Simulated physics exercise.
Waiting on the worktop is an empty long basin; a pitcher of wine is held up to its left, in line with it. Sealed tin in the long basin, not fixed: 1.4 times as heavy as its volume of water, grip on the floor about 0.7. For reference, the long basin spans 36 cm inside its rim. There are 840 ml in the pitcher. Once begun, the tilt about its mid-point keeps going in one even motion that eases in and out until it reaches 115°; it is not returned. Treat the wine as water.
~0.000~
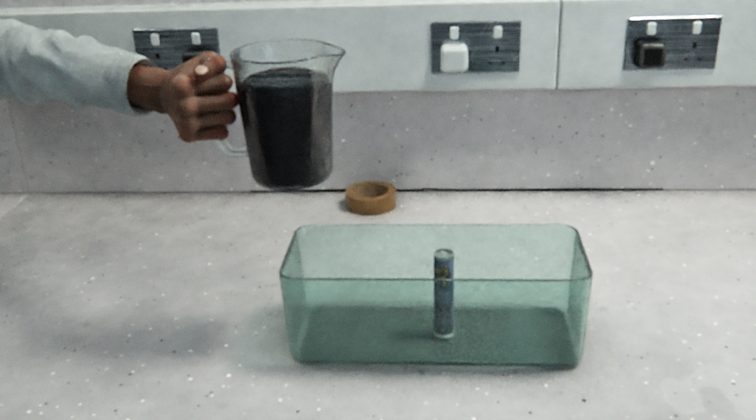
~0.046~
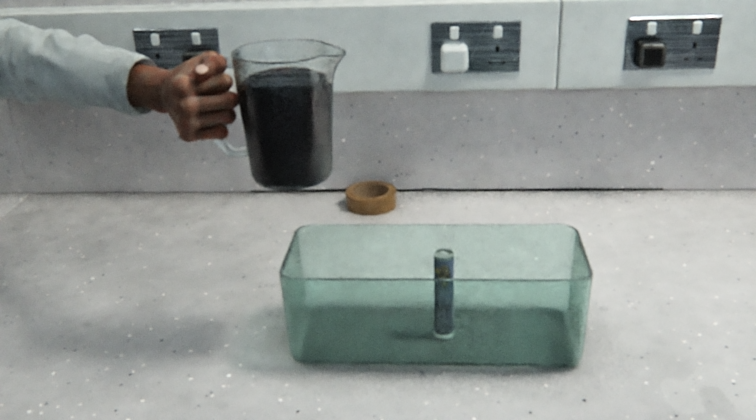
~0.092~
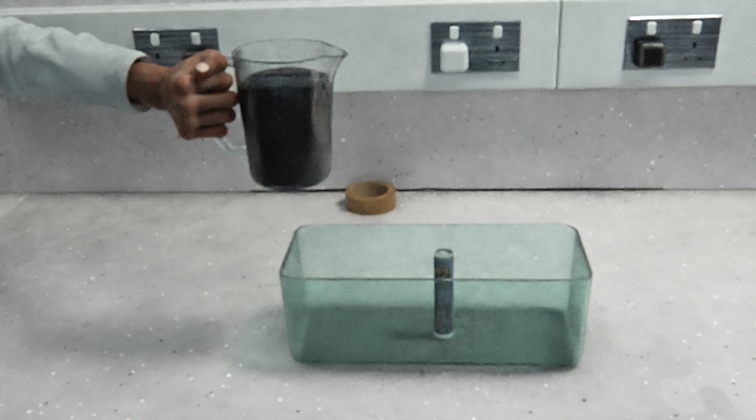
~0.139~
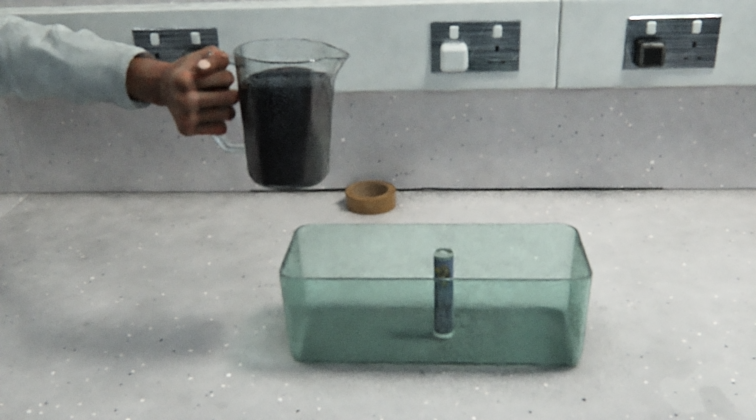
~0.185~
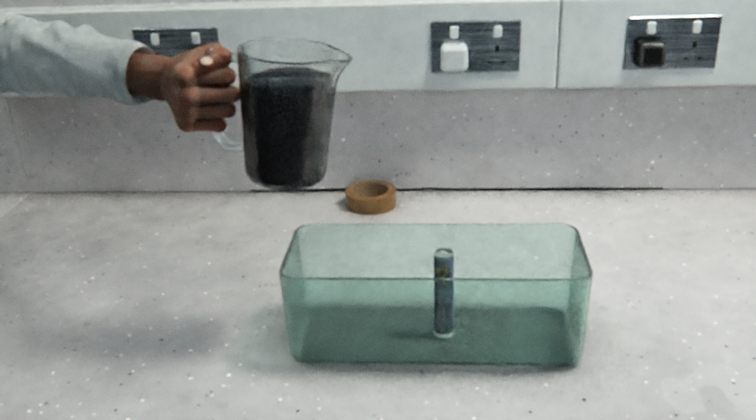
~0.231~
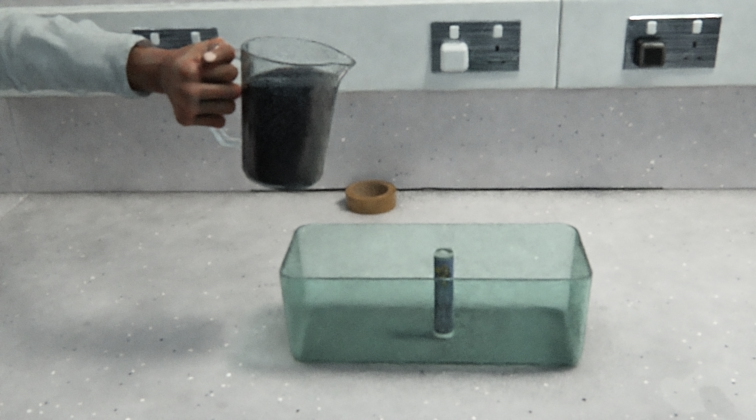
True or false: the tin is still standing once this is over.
False.
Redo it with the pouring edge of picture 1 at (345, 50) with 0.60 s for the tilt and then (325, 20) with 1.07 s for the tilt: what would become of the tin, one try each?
In the first try it comes down; in the second it comes down.
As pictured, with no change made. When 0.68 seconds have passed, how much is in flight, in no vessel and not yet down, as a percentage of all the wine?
Close to 12 in a hundred.
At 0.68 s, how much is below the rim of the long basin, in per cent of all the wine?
Fraction in basin: Approx. 1%.
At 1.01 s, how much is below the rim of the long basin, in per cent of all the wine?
Some 46 per cent.
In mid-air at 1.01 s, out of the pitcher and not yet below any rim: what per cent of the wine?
Close to 24 per cent.
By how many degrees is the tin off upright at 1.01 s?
It tilts roughly 25° from upright.
Then, 0.68 s in, the tilt is 67° and 88 per cent is still to pour; the tin stands where it began.
Then, 1.01 s in, the tilt is 106° and 29 per cent is still to pour; the tin leans 24°.
Then, 1.36 s in, the tilt is 115° and 0 per cent is still to pour; the tin lies on its side.
Then, 1.73 s in, the tilt is 115° and 0 per cent is still to pour; the tin lies on its side.
Finally, the tin lies on its side.
